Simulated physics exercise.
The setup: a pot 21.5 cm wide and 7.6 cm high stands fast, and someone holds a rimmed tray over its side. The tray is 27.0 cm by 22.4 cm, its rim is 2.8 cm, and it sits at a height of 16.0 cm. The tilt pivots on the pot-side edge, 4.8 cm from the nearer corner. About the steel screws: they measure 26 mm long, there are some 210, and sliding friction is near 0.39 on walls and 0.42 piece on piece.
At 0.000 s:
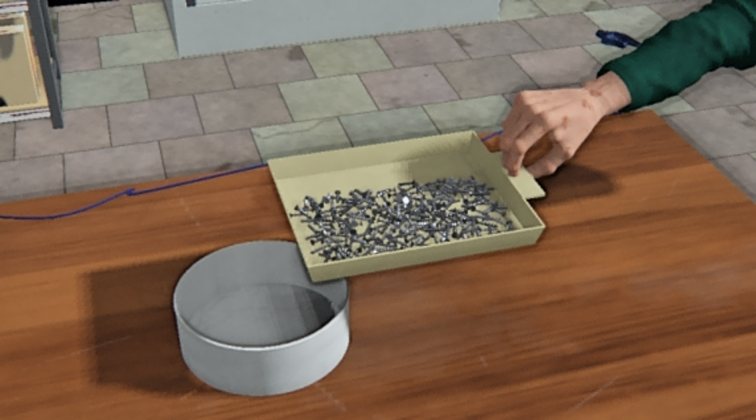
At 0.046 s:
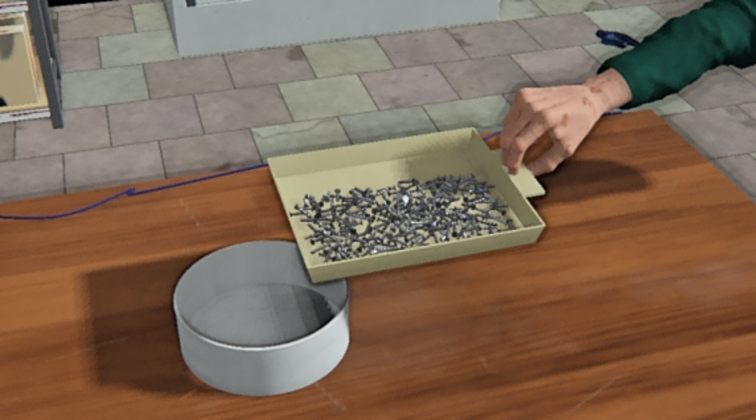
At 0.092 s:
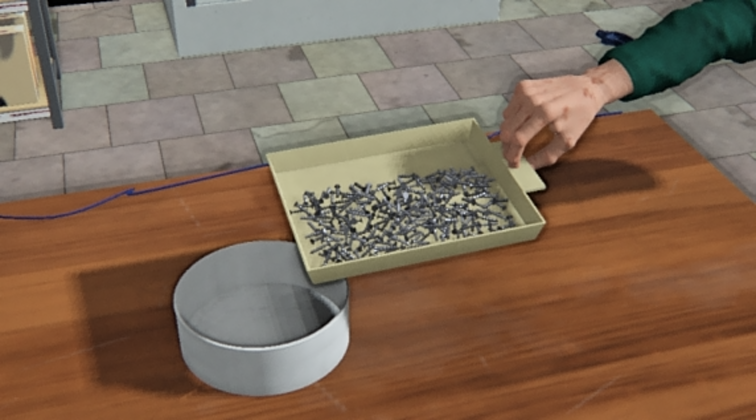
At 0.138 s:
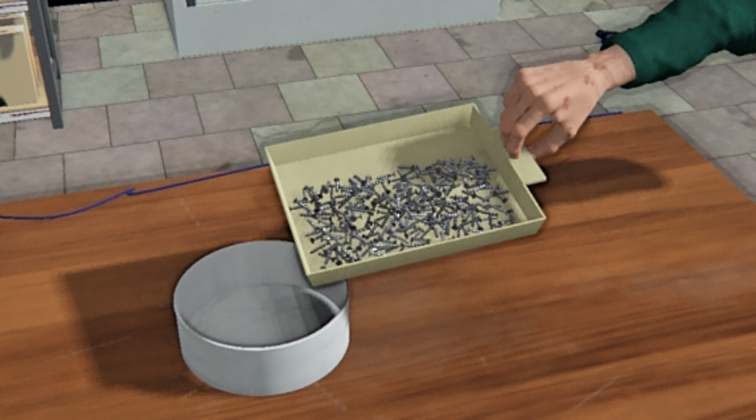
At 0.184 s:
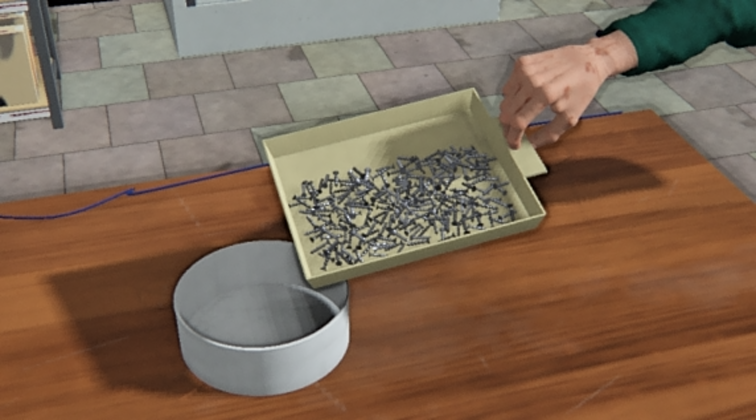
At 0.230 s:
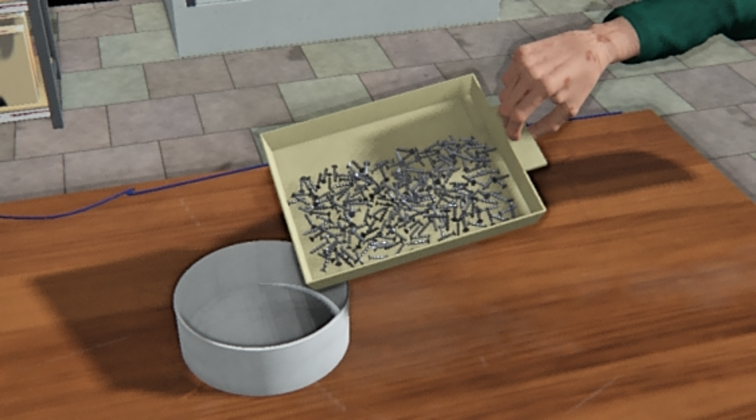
A shallow cream tray of small metal screws, its handle held by a hand in a green sleeve, begins almost level above the rim of a round gray pot. The hand gradually tilts it toward the front left, while the screws shift only slightly and remain spread across its base.
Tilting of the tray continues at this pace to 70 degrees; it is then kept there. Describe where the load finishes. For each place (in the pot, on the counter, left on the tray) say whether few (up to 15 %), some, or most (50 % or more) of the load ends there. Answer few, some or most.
Pot: Few; counter: Most; tray: Some.
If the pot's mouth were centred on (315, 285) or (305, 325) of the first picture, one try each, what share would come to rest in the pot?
0 % and 55 %.
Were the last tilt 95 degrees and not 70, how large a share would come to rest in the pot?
You'd end up with some 10 % in the pot.
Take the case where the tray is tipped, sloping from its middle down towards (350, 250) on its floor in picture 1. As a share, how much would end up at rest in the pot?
My best guess is some 20 per cent.
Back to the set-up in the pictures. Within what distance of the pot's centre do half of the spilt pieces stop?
Roughly 18 cm from the centre.
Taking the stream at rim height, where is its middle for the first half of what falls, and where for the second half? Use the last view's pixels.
At about (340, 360), then at (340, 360).
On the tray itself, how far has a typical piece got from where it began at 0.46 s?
Roughly 3 cm.
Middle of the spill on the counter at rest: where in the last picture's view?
The middle of the spill sits at roughly (330, 413).
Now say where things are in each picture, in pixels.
In the first picture, tray tilt 0 degrees, front corners at (313, 262) and (536, 224); middle of the pieces at (408, 217); pot at (262, 291).
In the second picture, tray tilt 1 degrees, front corners at (313, 263) and (536, 223); middle of the pieces at (408, 216).
In the third picture, tray tilt 4 degrees, front corners at (312, 265) and (537, 220), lowest corner left front; middle of the pieces at (408, 213).
In the fourth picture, tray tilt 9 degrees, front corners at (312, 268) and (537, 215), lowest corner left front; middle of the pieces at (408, 207).
In the fifth picture, tray tilt 14 degrees, front corners at (312, 272) and (537, 211), lowest corner left front; middle of the pieces at (407, 202).
In the sixth picture, tray tilt 19 degrees, front corners at (311, 276) and (537, 208), lowest corner left front; middle of the pieces at (407, 197); pot at (262, 291). The tray's pace is about 110 degrees a second.
After 0.46 s, tilt 45 degrees; the tray holds 100 %, the pot 0 %.
After 0.62 s, tilt 63 degrees; the tray holds 100 %, the pot 0 %.
After 0.89 s, tilt 70 degrees; the tray holds 60 %, the pot 0 %.
At rest (1.8 s), pot 0 %, counter 60 %, tray 40 %.
